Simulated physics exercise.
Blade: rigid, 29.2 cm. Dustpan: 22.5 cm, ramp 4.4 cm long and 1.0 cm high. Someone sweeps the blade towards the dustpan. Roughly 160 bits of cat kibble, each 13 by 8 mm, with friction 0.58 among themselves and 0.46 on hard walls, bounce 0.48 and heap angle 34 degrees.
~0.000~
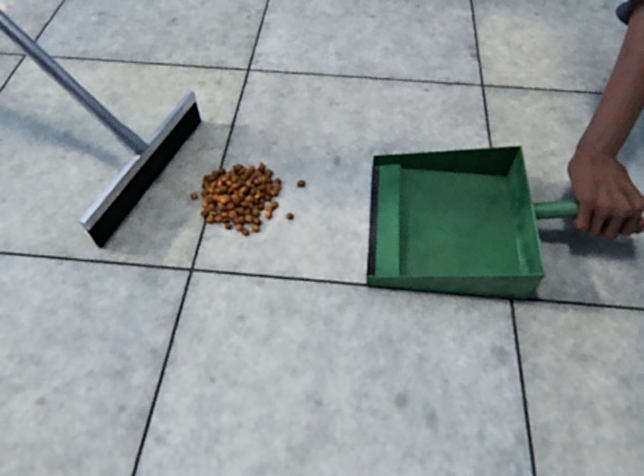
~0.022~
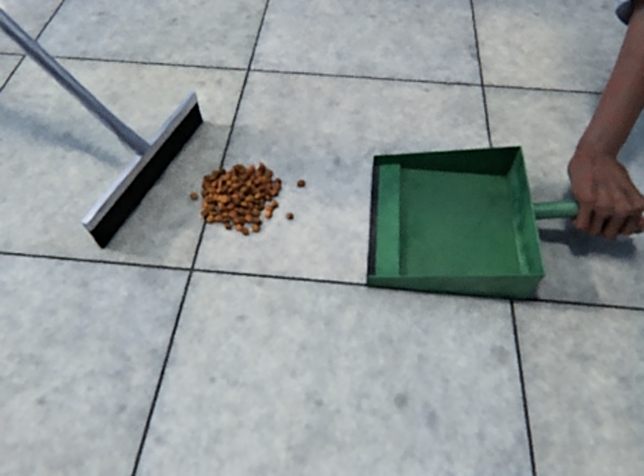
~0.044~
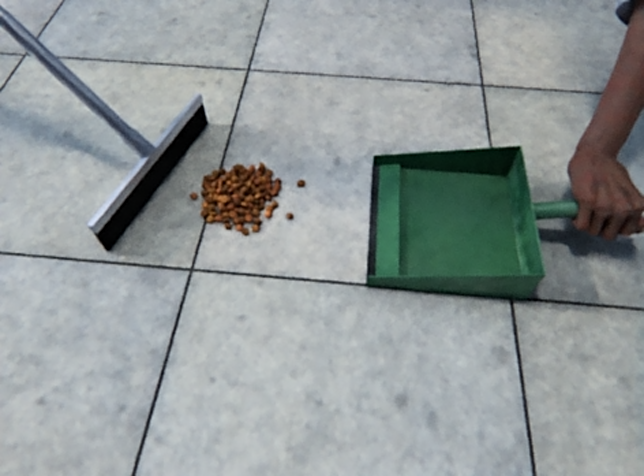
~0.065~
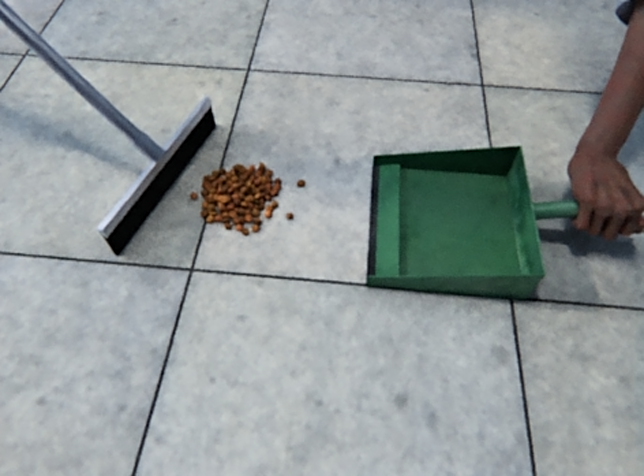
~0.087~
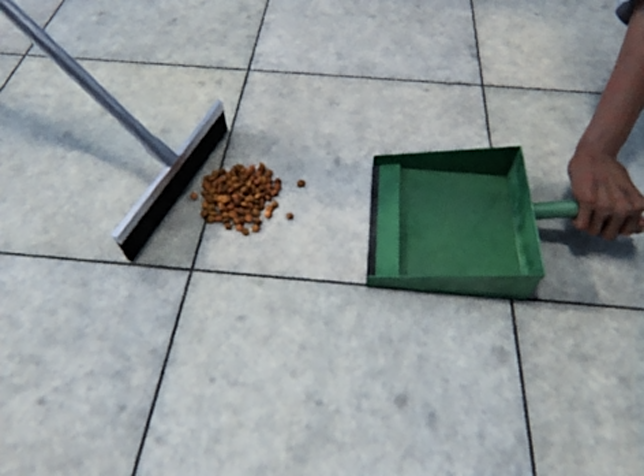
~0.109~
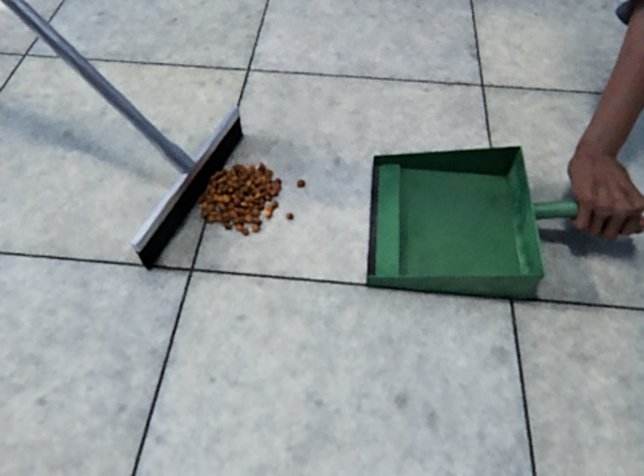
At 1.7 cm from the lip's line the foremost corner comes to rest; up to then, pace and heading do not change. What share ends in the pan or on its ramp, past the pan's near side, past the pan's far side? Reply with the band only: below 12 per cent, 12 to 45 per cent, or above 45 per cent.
Pan: Above 45 per cent; near side: 12 to 45 per cent; far side: Below 12 per cent.
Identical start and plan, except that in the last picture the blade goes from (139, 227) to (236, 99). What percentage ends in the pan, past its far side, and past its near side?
Final per cent - pan 40, far 5, near 10.
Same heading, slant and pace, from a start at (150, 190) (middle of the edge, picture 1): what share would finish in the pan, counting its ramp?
Roughly 60 percent would end up there.
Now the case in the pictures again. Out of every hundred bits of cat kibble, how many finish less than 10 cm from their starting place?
Close to 0 per cent of it.
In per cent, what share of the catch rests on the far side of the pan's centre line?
About 30 %.
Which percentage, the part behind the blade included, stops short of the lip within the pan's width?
Roughly 25 in a hundred.
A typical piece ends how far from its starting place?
About 28 cm.
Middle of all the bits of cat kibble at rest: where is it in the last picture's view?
About (393, 255).
Then, at 0.20 s, middle of the blade 15 cm from the lip; 0 % over the lip, far side 0 %, near side 0 %.
After 0.26 s, middle of the blade 8 cm from the lip; 0 % over the lip, far side 0 %, near side 10 %.
After 0.47 s, middle of the blade 6 cm from the lip; 60 % over the lip, far side 0 %, near side 20 %.
By 1.2 s all is still; pan 60 %, near side 20 %, far side 0 %, in front of the lip or behind the blade 25 %.
